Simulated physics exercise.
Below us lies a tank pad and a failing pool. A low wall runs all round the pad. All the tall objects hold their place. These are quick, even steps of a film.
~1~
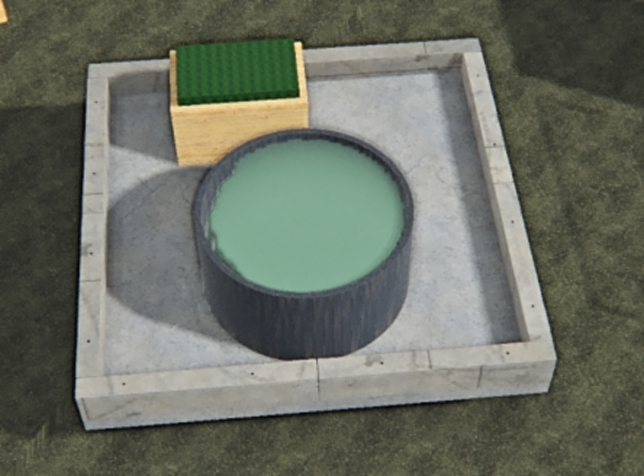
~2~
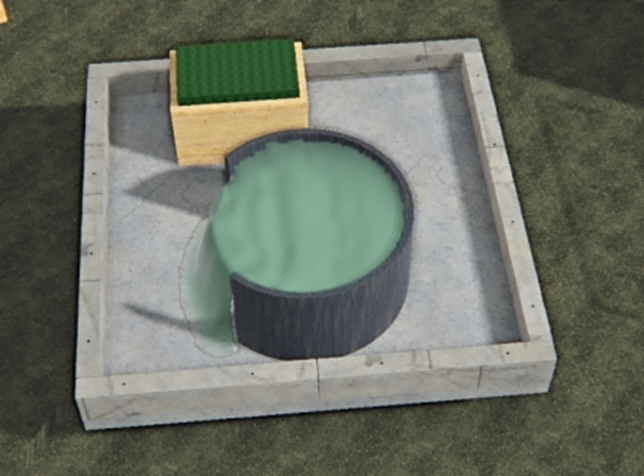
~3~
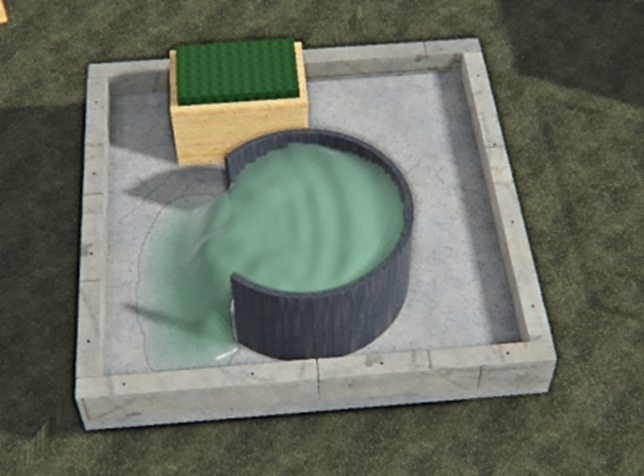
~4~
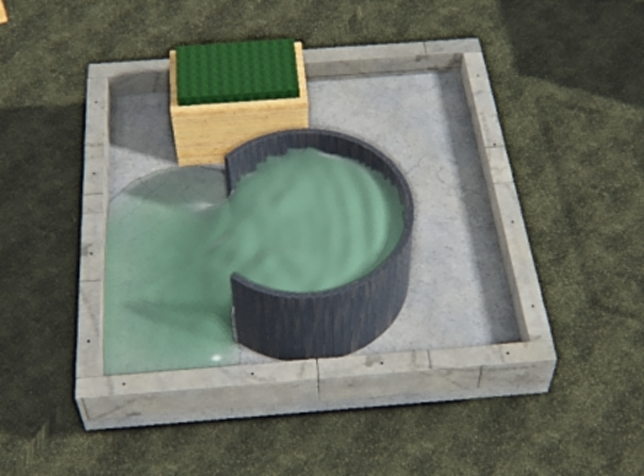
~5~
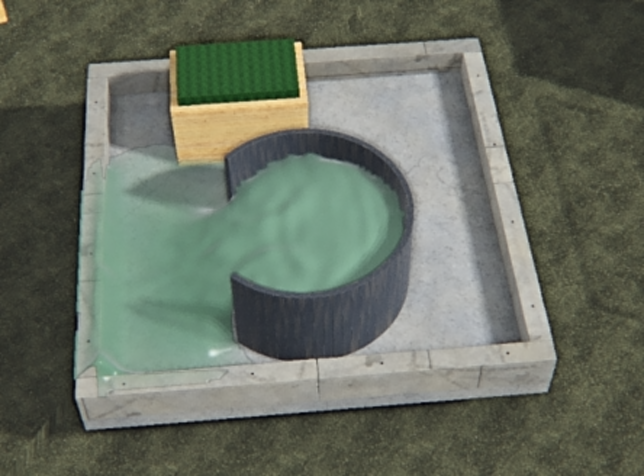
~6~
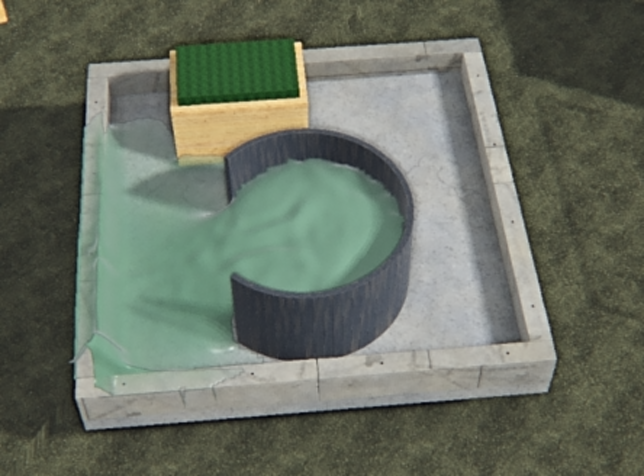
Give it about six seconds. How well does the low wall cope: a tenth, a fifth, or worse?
Over the wall goes over a fifth.
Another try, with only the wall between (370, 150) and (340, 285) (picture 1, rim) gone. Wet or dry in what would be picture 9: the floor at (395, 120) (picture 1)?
At that place: Awash.
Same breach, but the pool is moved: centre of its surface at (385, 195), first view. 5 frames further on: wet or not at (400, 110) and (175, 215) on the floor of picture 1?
As listed: Free of water, covered.
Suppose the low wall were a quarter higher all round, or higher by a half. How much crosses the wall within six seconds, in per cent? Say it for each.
Roughly 18 per cent, then 10 per cent.
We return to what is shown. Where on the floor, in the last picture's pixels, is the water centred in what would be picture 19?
Around (227, 256).
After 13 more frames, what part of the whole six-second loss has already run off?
I make it 90 per cent.
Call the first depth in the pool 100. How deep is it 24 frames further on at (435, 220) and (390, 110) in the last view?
About 8 and 4 per cent.
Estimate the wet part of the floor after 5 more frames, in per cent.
I make it 50 per cent.
A moment on, water covers 40 % of the floor; the low wall has let 4 % over.
Next, water covers 45 % of the floor; the low wall has let 12 % over.
Then, water covers 60 % of the floor; the low wall has let 26 % over.
Later, water covers 80 % of the floor; the low wall has let 29 % over.
In the end, water covers 75 % of the floor; the low wall has let 29 % over.
